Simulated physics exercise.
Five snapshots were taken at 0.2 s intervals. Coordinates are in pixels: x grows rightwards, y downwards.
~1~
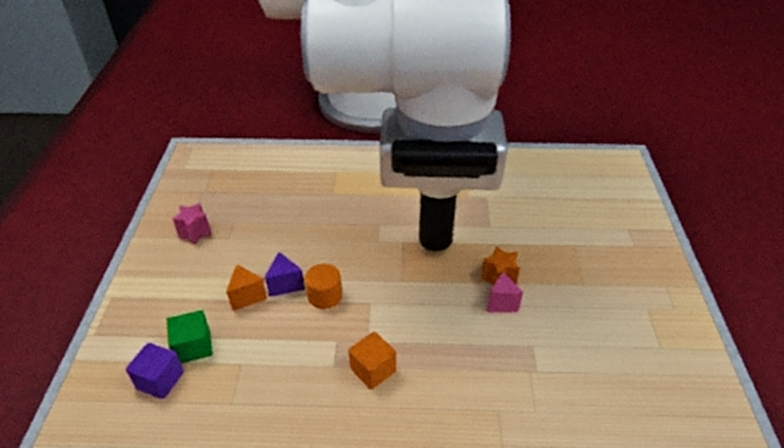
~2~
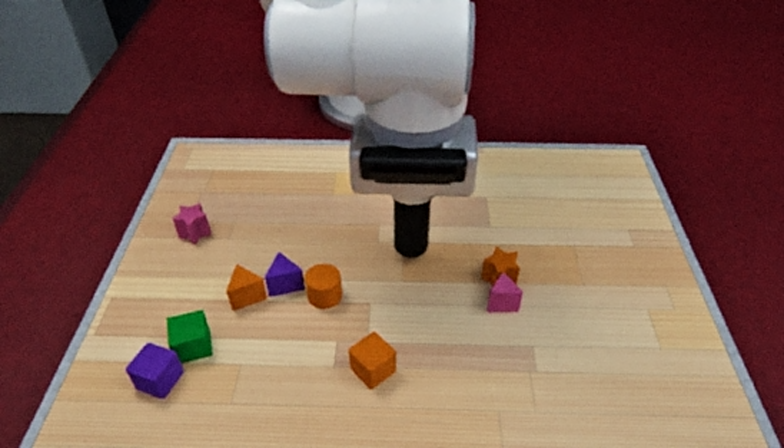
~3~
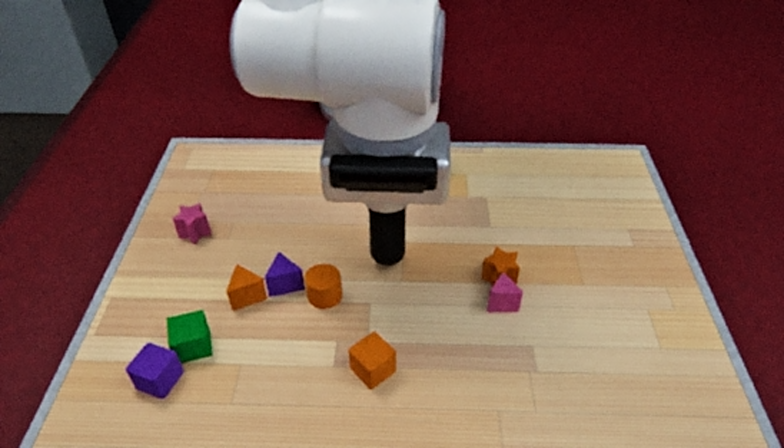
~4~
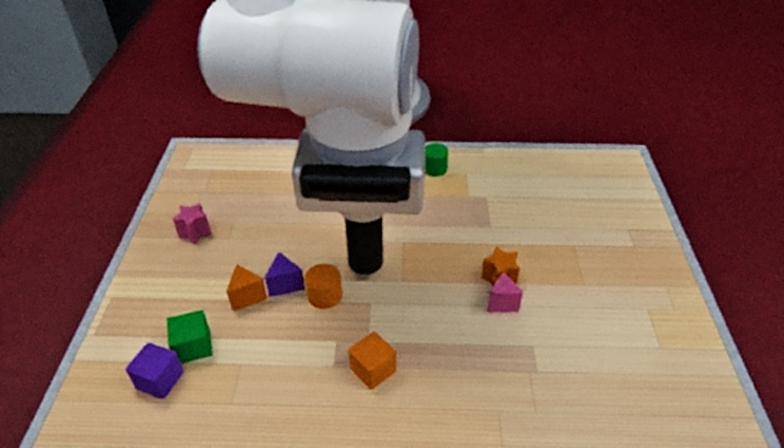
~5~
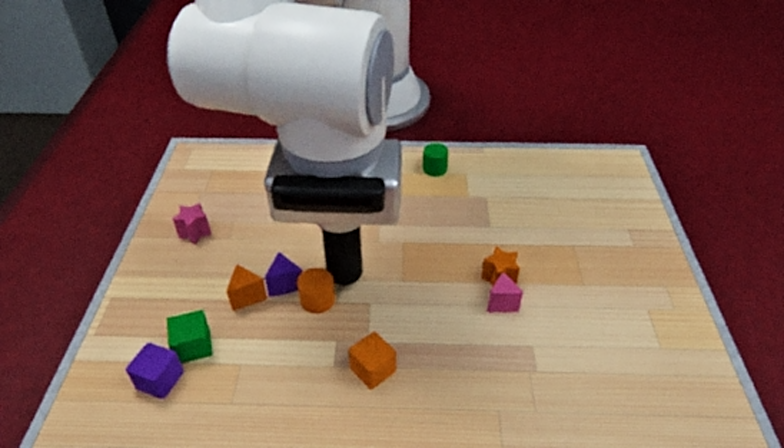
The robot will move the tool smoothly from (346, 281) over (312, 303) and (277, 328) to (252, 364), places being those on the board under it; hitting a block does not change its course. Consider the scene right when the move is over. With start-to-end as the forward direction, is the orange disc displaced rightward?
It seems so.
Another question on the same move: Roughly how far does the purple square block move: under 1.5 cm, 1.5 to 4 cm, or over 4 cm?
Short of 1.5 cm.
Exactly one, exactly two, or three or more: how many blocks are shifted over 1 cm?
There will be one block that moves more than 1 cm.
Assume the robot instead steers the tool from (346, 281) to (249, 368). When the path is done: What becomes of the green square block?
That block ends up displaced.
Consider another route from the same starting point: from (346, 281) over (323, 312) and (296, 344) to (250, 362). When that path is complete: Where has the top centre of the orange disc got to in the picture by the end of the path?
Top centre: (229, 316).
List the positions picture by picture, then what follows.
The first frame shows tool tip (436, 240); block tops, purple square block (151, 361); purple triangular piece (282, 266); orange disc (323, 276).
The second frame shows tool (411, 246); blocks unchanged.
The third frame shows tool (388, 254); blocks unchanged.
The fourth frame shows tool (366, 263); blocks unchanged.
The fifth frame shows tool (345, 273); purple square block (151, 361); purple triangular piece (282, 266); orange disc (315, 280).
What follows on the original path. One third of the way, tool (310, 296); orange disc (278, 305).
Two thirds of the way, tool (274, 321); orange disc (238, 331).
At the end, tool (250, 356); purple square block in place; purple triangular piece in place; orange disc (205, 357).
